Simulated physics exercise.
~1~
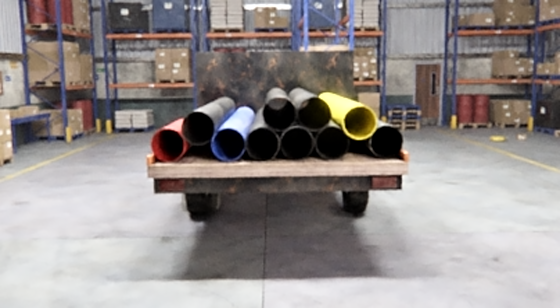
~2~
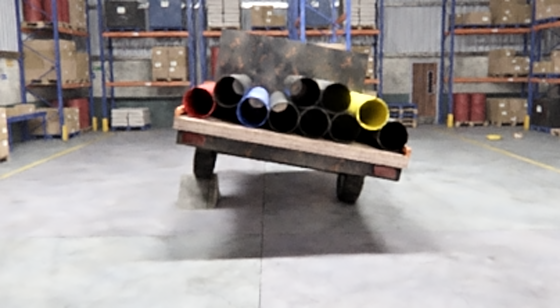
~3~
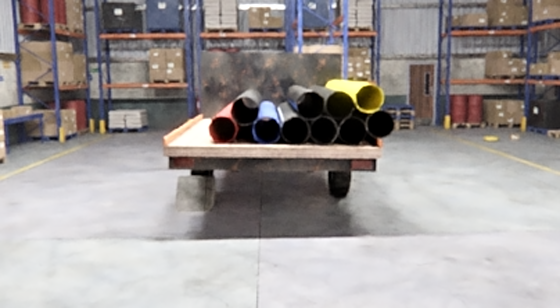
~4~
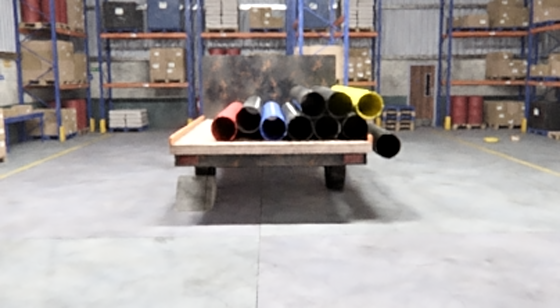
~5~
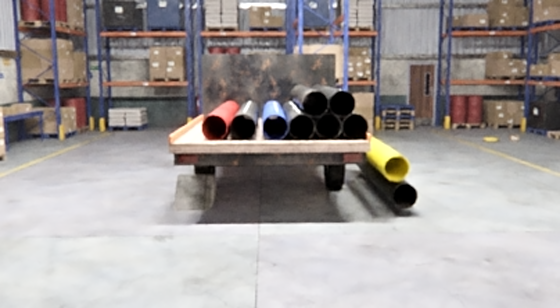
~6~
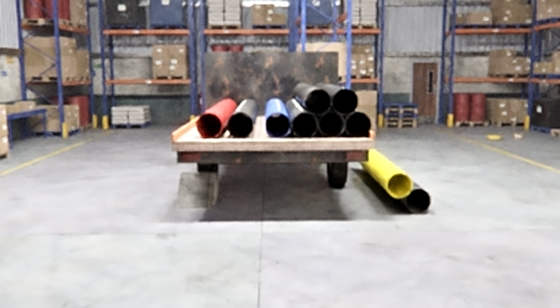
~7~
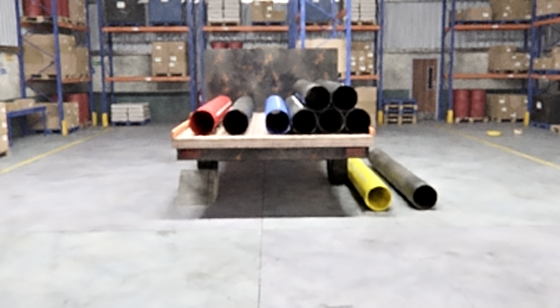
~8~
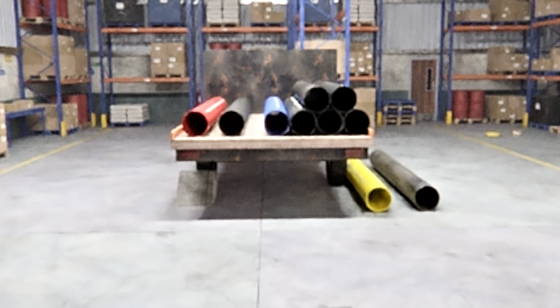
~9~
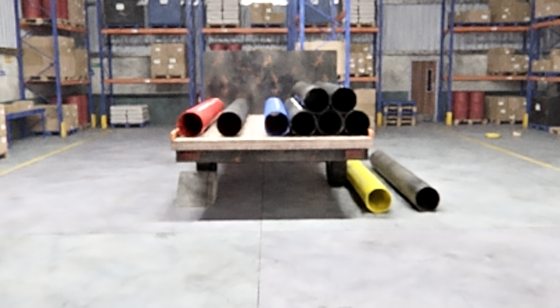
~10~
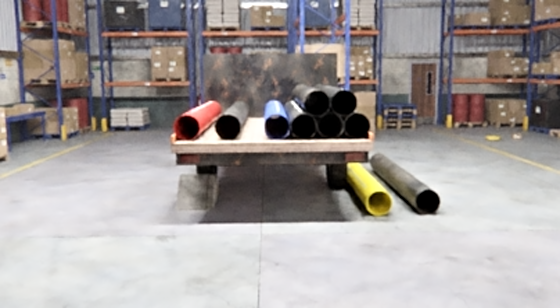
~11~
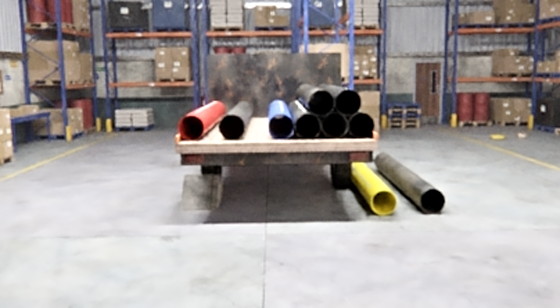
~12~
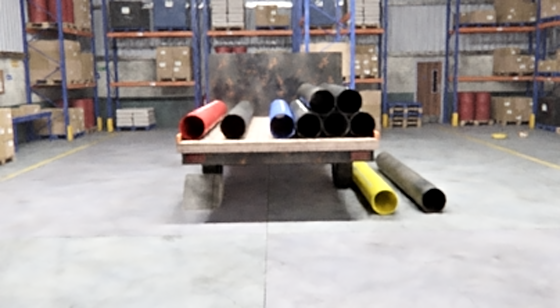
A flatbed trailer stacked with red, blue, yellow and black pipes tilts as its left wheel rides over a block in a warehouse, then levels; a black pipe and the yellow one roll off the right side and settle on the floor, while red and blue stay aboard.
